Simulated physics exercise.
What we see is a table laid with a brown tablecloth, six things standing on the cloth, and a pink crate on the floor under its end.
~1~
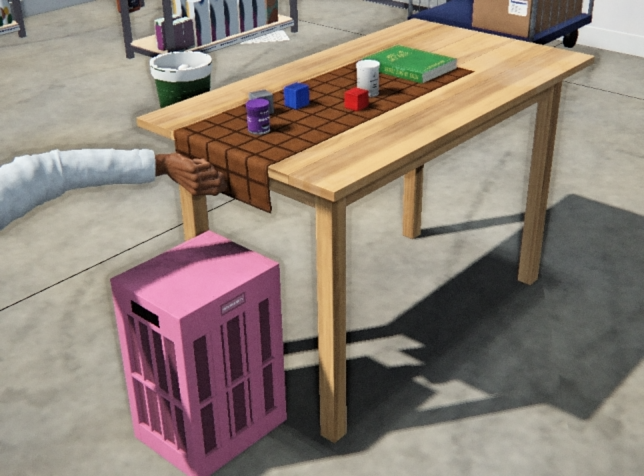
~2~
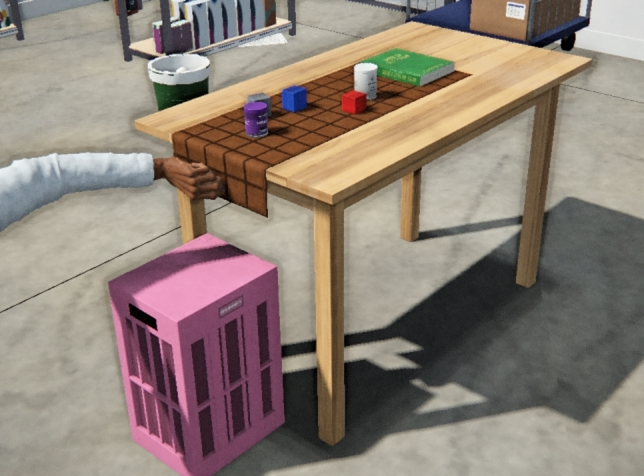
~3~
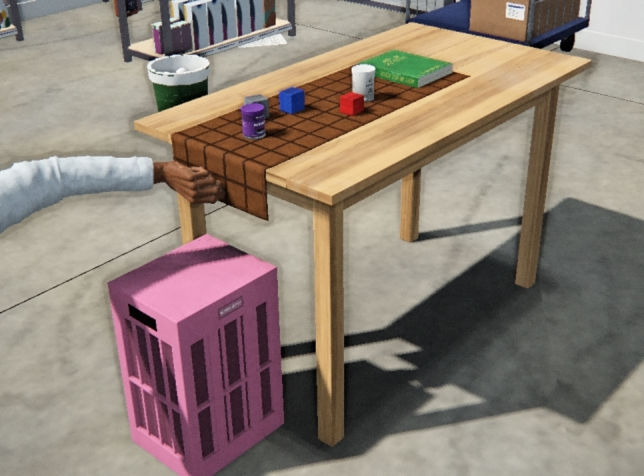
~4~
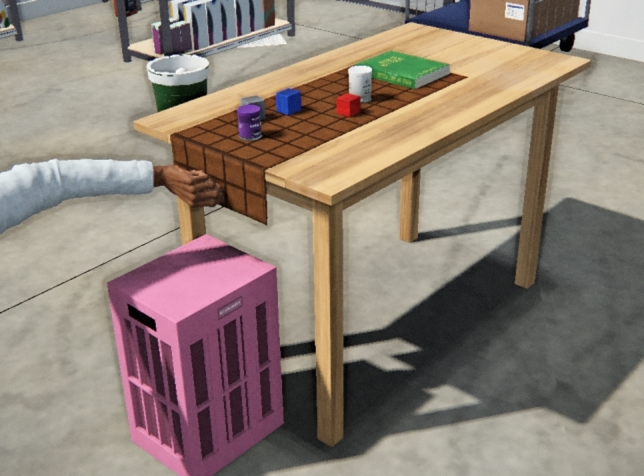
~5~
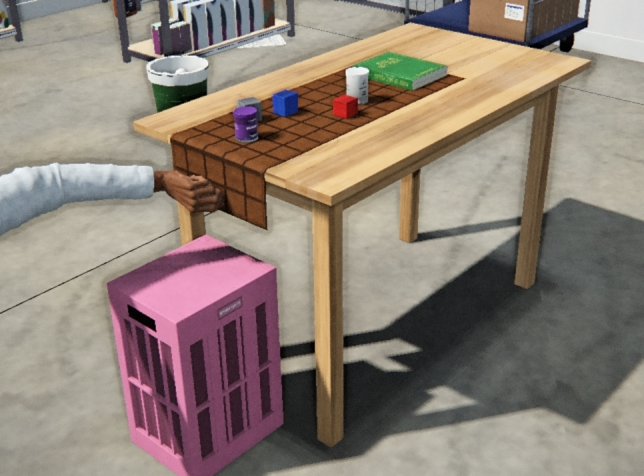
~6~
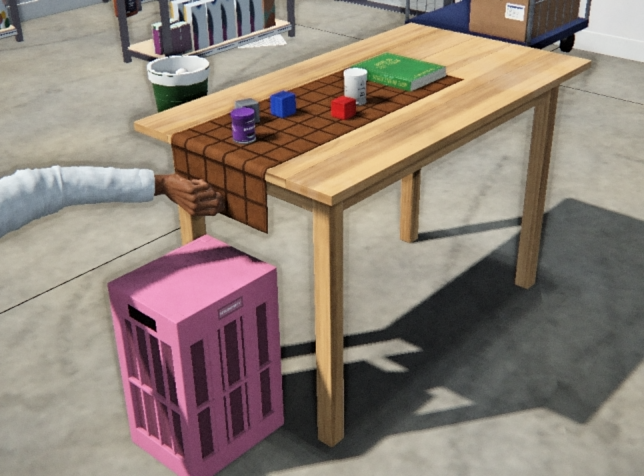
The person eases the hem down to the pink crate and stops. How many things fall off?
It carries off one.
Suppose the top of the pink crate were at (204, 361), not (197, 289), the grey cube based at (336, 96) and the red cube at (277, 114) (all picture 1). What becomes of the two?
The grey cube remains up, the red cube goes over.
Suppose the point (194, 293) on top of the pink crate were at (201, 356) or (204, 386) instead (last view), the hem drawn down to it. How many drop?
The count: 3 and 4.
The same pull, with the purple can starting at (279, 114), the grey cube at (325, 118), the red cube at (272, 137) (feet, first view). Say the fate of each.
The purple can stays on, the grey cube holds on, the red cube falls.
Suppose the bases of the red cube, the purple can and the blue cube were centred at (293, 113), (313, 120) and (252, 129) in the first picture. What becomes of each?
The red cube does not fall, the purple can does not fall, the blue cube comes down.
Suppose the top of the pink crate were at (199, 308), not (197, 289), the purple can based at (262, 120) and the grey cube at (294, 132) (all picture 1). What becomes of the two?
The purple can comes down, the grey cube is carried off.
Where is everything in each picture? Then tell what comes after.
The first picture shows hem (271, 213); purple can (258, 103); grey cube (261, 93); blue cube (296, 86); red cube (357, 91); white can (368, 64); top of the crate (197, 289).
The second picture shows hem (268, 218); purple can (255, 106).
The third picture shows hem (269, 221); grey cube (256, 98).
The fourth picture shows hem (267, 225); blue cube (288, 92); top of the crate (194, 293).
The fifth picture shows hem (268, 230); red cube (346, 99).
The sixth picture shows hem (268, 234); purple can (243, 112); grey cube (247, 102); blue cube (283, 95); red cube (344, 100); white can (355, 72).
Early on, hem near (222, 244); all still up.
Midway, hem on the crate; purple can gone.
Finally, hem on the crate; purple can gone. The answer is one.
